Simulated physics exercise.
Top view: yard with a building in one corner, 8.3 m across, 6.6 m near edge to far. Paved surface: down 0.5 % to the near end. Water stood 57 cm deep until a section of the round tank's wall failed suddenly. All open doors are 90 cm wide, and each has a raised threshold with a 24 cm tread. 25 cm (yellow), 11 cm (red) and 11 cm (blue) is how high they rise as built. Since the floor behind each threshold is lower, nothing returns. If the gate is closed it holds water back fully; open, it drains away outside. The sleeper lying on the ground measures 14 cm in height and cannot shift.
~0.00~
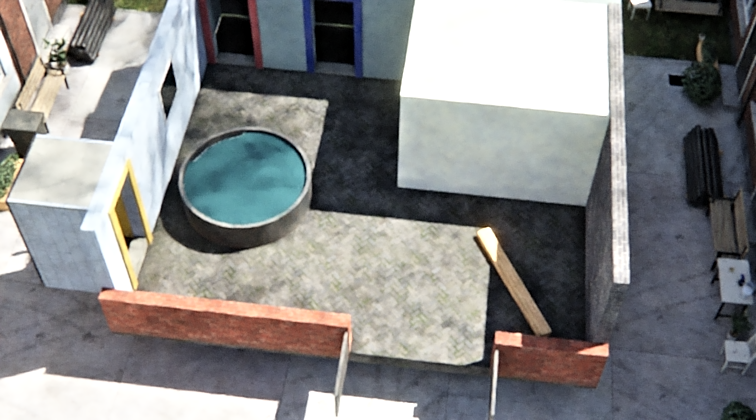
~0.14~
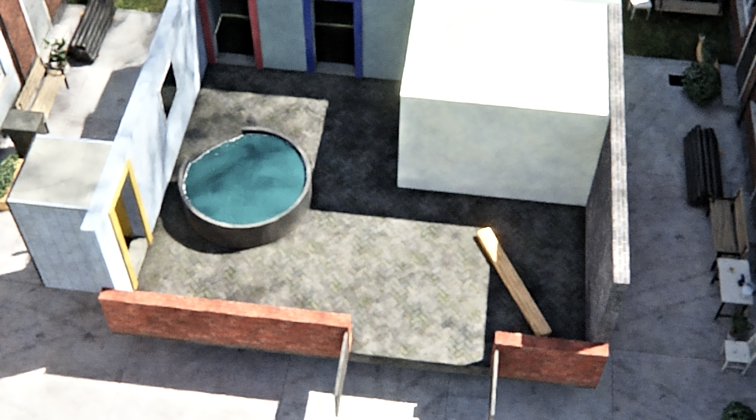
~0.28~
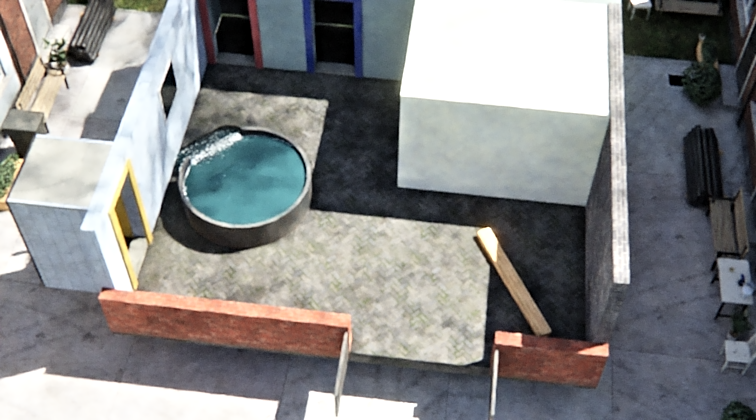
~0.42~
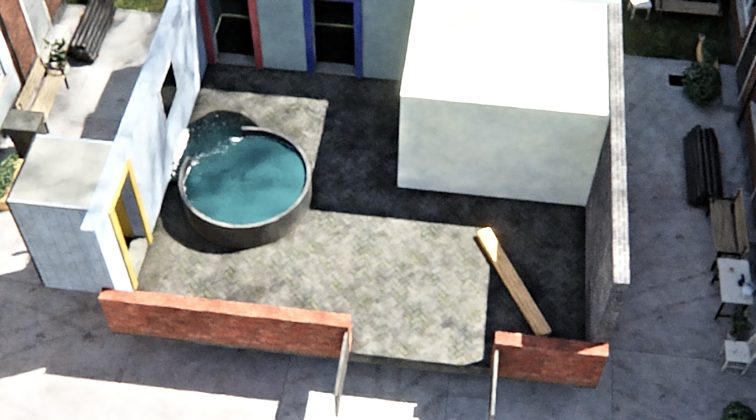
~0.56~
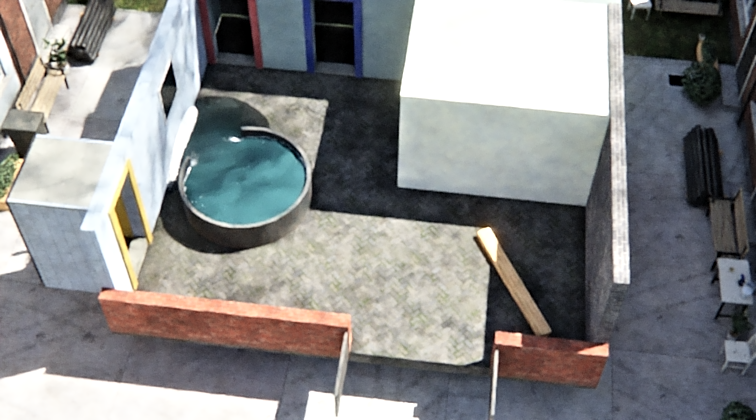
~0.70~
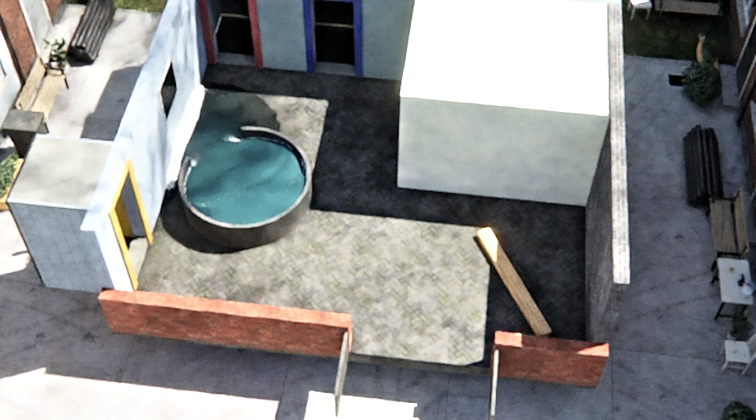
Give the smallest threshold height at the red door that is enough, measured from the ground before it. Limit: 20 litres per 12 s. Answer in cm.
Roughly 36 cm.
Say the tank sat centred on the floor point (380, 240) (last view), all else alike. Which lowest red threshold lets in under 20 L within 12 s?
It must be around 23 cm tall.
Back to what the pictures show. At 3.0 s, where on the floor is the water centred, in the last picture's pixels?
Roughly (239, 163).
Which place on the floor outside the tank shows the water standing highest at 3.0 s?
Around (208, 66).
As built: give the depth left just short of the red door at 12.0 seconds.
Depth: Near 6.0 cm.
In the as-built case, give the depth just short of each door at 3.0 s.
Reading in centimetres: Yellow = 5, red = 31, blue = 8.
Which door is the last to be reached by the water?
That would be the blue door, last of all.
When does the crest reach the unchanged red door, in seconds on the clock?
2.0 s.
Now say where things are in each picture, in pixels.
Still water, 57 cm deep, in the round tank at (245, 178); the red door at (231, 31) is dry, in the first picture.
The gap is on the far side, the front 0.3 m out at a hidden place; the back of the round tank holds 57 cm, in the second picture.
The gap is on the far side, the front 0.7 m out at (180, 151); the back of the round tank holds 57 cm, in the third picture.
The front is at (211, 115), 1.2 m from the gap on the far side; 1.8 m2 of floor is wet, 57 cm left at the back, in the fourth picture.
The front is at (202, 101), 1.7 m from the gap on the far side; 2.5 m2 of floor is wet, 57 cm left at the back, in the fifth picture.
The gap is on the far side, the front 2.1 m out at (201, 85); the back of the round tank holds 57 cm; the red door at (231, 31), 2.8 m from the gap, is still 0.8 m from the nearest water, in the sixth picture.
After 1.4 s water covers 10 % of the floor, deepest (44 cm) near (208, 66); 29 cm at the red door, 22 litres in over its 11 cm threshold.
After 3.0 s water covers 25 % of the floor, deepest (32 cm) near (208, 66); 31 cm at the red door, 305 litres in over its 11 cm threshold.
After 12.0 s water covers 75 % of the floor, deepest (9 cm) near (151, 300); 6 cm at the red door, 489 litres in over its 11 cm threshold.
At the red door as built, the water arrived by 1.1 s and peaked near 38 cm at 2.0 s.
Run again over the same 12 s with other heights there, 68 litres in over 29.5 cm, 6 litres over 40 cm. The limit of 20 litres is kept from about 36 cm up.
